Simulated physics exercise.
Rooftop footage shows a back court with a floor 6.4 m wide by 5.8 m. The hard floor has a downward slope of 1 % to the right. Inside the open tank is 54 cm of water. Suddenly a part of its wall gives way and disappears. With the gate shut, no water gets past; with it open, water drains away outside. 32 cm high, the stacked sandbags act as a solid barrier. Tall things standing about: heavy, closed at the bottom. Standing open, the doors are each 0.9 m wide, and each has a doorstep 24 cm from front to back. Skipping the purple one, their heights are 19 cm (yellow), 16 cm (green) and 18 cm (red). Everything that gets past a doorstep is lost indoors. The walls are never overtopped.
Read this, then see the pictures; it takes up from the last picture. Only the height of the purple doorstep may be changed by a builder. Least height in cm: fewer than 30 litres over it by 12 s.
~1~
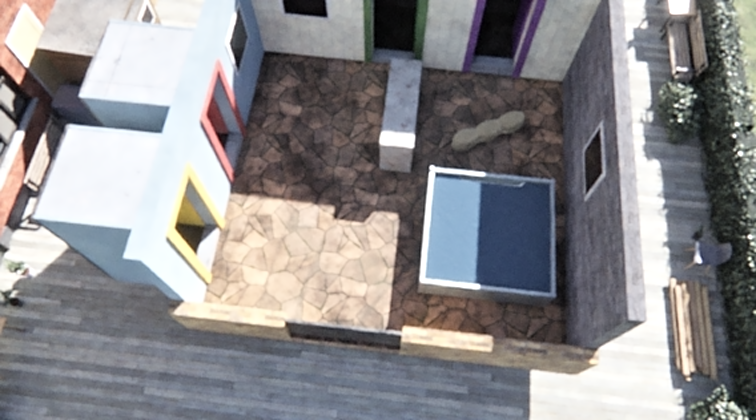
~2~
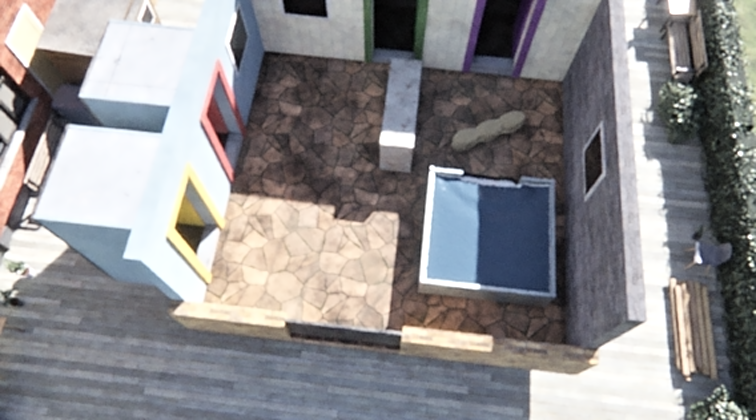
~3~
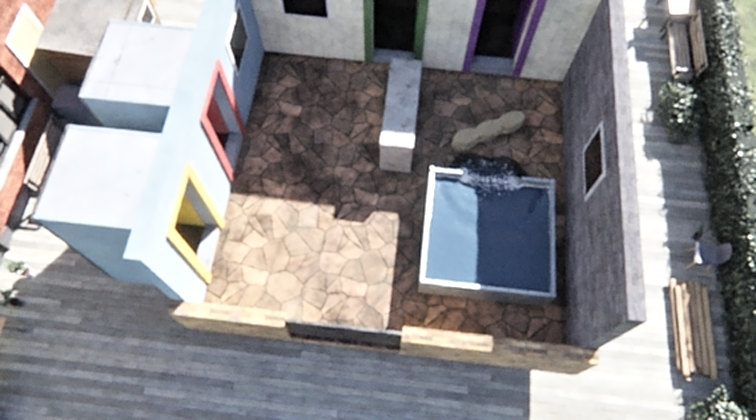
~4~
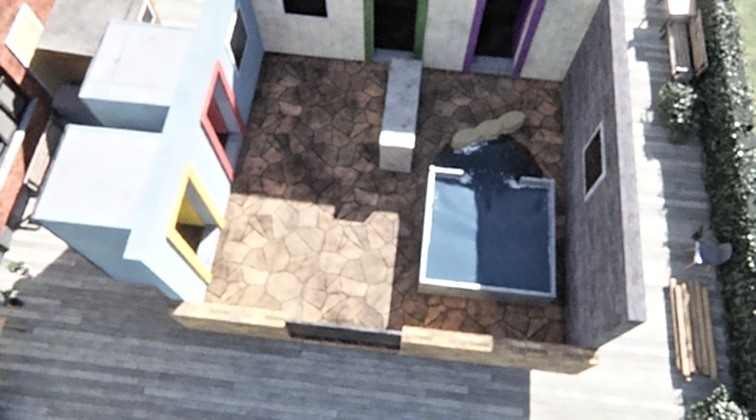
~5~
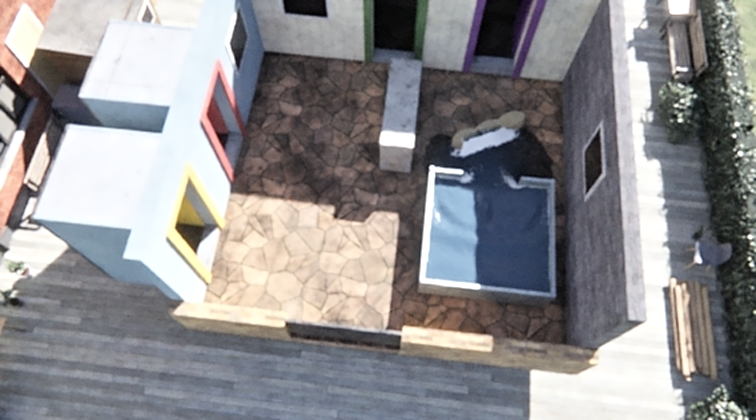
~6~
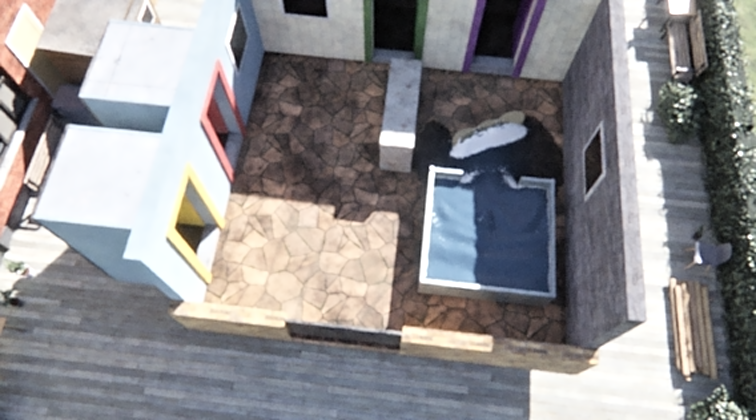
Approx. 8.5 cm.
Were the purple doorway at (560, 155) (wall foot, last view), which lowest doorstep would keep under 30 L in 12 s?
Roughly 29 cm.
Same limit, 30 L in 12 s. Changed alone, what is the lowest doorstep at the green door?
The green door needs around 6.5 cm.
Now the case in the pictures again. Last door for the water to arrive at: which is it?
Door: Yellow.
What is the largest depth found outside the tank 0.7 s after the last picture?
It gets to close to 42 centimetres there.
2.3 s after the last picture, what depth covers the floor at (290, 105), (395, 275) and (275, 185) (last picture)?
In that order: 0, 1 and 0 cm.
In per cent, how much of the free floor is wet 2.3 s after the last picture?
Approximately 35 %.
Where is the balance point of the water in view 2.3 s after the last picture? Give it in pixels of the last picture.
The water is centred around (492, 192) in the last picture's pixels.
Then, 0.7 s after the last picture water covers 15 % of the floor, deepest (42 cm) near (559, 140); it has not reached the purple door.
Then, 2.3 s after the last picture water covers 35 % of the floor, deepest (34 cm) near (558, 82); 11 cm at the purple door, 0 litres in over its 26 cm doorstep.
Then, 11.3 s after the last picture water covers 95 % of the floor, deepest (14 cm) near (562, 356); 9 cm at the purple door, 0 litres in over its 26 cm doorstep.
At the purple door as built, the water peaked near 12 cm, 8.5 s after the last picture.
Run again over the same 12 s with other heights there, 68 litres in over 6.5 cm, 9 litres over 10.5 cm. The limit of 30 litres is kept from about 8.5 cm up.
